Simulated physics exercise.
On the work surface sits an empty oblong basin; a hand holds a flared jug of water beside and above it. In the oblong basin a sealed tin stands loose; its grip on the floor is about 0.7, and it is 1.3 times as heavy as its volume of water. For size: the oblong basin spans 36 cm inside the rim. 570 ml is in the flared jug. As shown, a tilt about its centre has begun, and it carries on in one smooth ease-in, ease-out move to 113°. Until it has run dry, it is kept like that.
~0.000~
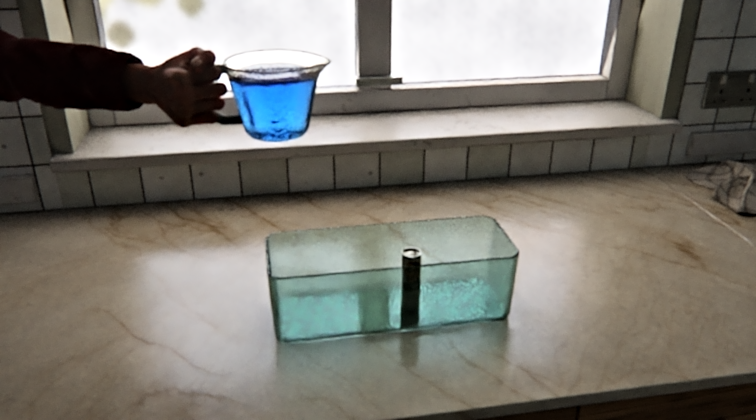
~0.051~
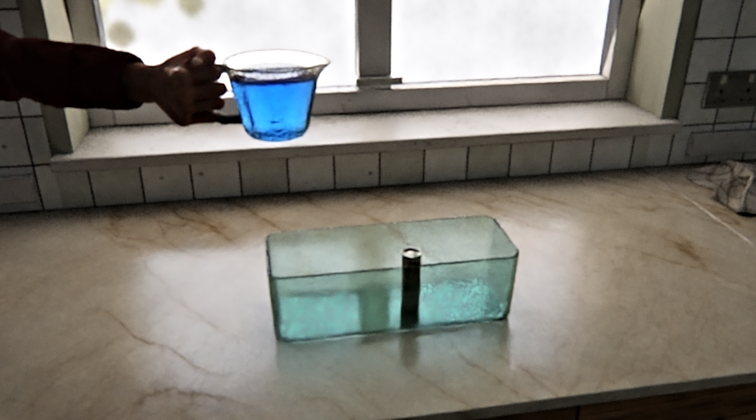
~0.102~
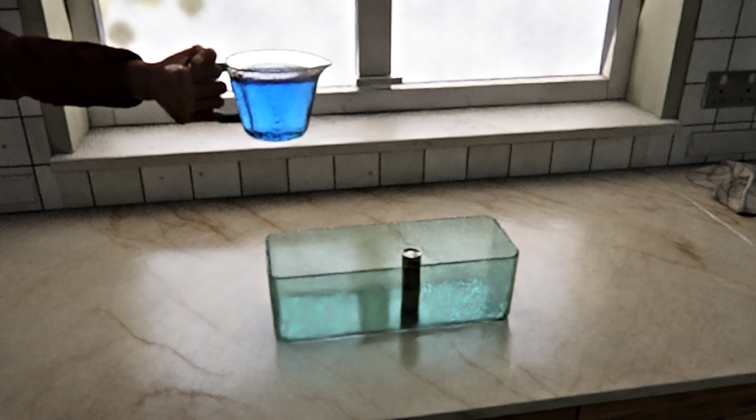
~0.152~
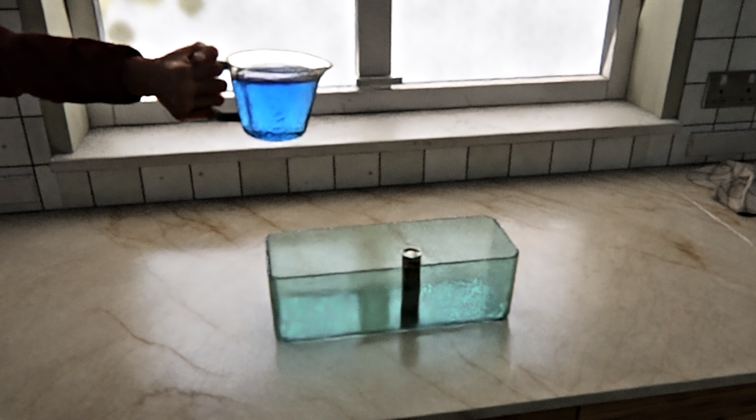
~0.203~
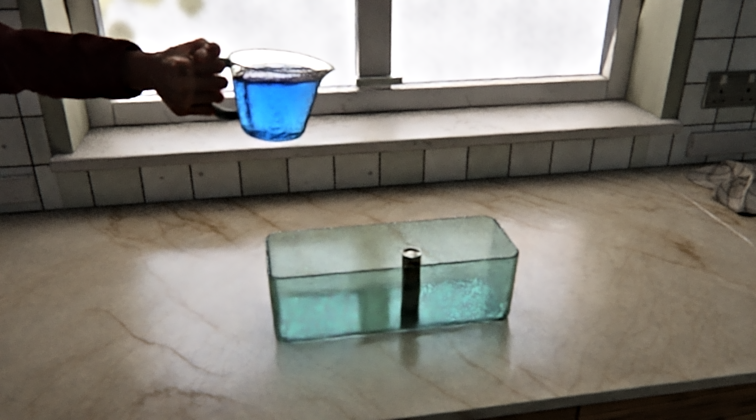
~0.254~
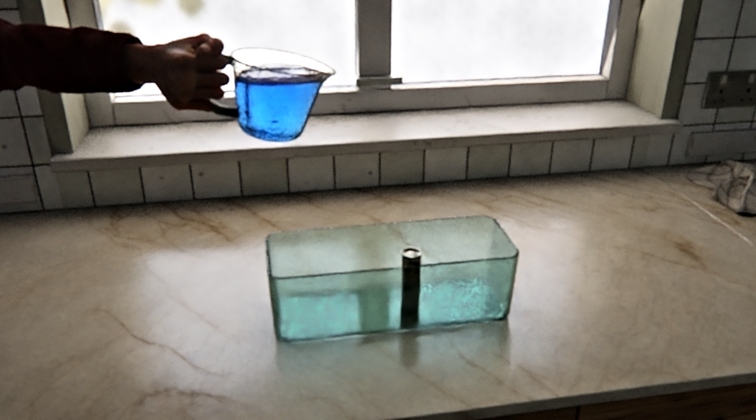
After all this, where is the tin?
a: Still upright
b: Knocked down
Knocked down (b).
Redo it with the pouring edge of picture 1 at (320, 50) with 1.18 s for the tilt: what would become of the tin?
Then it stays on its base.
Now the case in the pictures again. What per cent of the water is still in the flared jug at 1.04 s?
5 in a hundred, give or take.
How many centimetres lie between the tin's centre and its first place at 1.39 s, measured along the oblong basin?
8 cm, roughly.
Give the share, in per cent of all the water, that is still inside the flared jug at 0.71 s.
Near 60 in a hundred.
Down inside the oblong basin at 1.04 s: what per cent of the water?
About 74 per cent.
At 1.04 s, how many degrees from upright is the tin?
About 20 degrees.
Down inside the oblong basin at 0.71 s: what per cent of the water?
I'd estimate some 8 percent of the liquid.
By 0.71 s the tilt is 67° and 60 per cent is still to pour; the tin stands where it began.
By 1.04 s the tilt is 104° and 5 per cent is still to pour; the tin leans 19°.
By 1.39 s the tilt is 113° and 0 per cent is still to pour; the tin lies on its side.
By 1.77 s the tilt is 113° and 0 per cent is still to pour; the tin lies on its side.
At rest the tin lies on its side.
